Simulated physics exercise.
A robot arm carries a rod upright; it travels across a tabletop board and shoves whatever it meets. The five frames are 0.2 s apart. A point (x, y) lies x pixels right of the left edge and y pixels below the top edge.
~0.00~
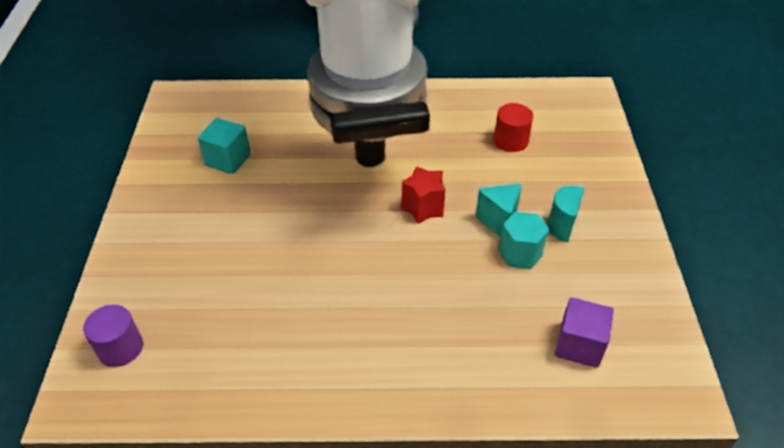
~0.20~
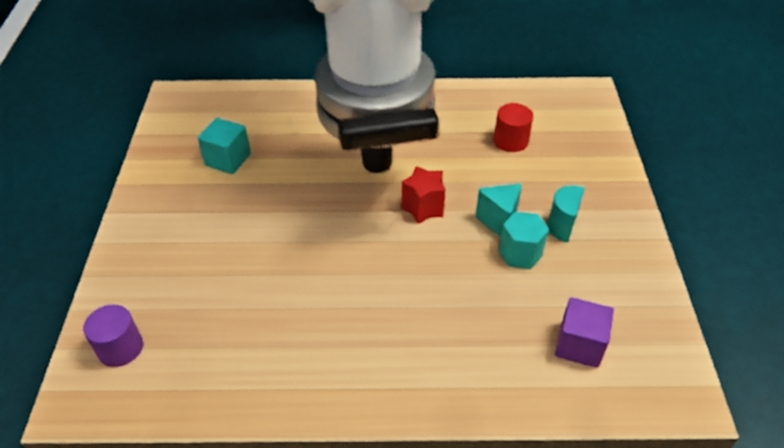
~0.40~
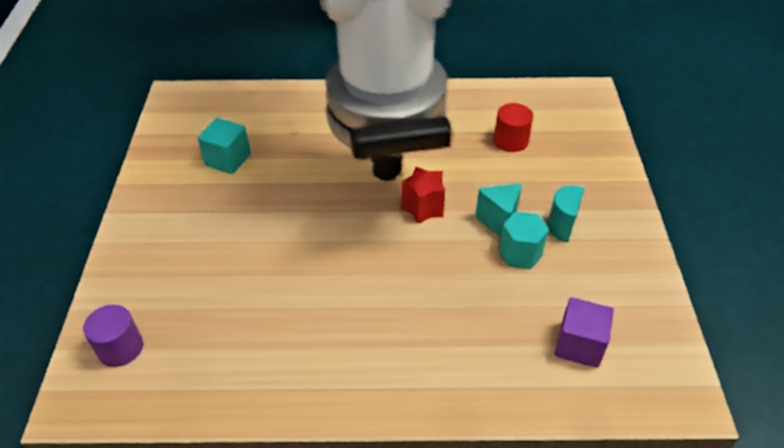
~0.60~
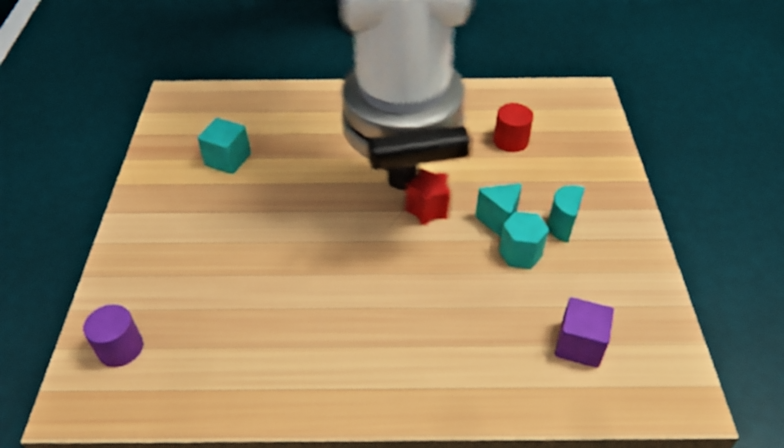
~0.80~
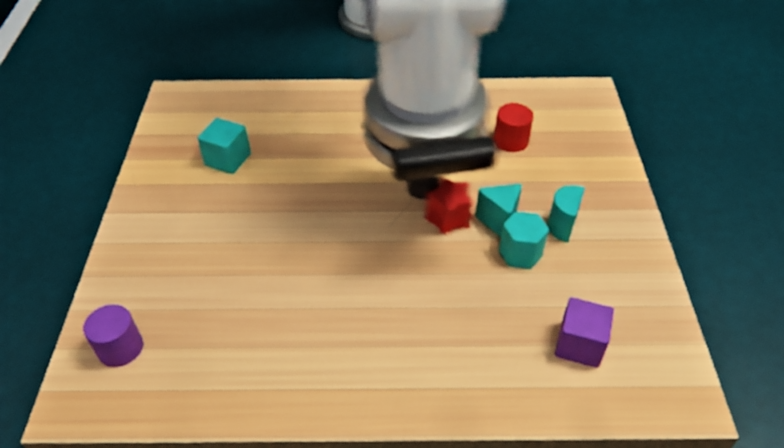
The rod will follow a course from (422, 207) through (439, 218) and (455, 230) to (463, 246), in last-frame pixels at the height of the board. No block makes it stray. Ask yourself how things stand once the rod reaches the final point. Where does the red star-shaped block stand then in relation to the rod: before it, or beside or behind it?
It is no longer ahead.
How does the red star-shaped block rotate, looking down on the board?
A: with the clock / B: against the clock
I choose B.
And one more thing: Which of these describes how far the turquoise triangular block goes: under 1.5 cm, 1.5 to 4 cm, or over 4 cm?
Displacement: 1.5 to 4 cm.
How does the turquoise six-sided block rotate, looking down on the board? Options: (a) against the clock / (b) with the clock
Letter b.
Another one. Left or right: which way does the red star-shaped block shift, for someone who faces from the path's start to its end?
It heads left.
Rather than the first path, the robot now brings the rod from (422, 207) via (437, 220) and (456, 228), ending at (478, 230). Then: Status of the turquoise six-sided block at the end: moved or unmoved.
Once the path ends, it is somewhere new.
What follows on the original path. Halfway along, rod (450, 206); red star-shaped block (484, 201), turned 20° anticlockwise; turquoise triangular block (515, 194), turned 20° clockwise.
At the end, rod (465, 228); red star-shaped block (497, 212), turned 50° anticlockwise; turquoise triangular block (522, 193); turquoise six-sided block (535, 227), turned 20° clockwise.
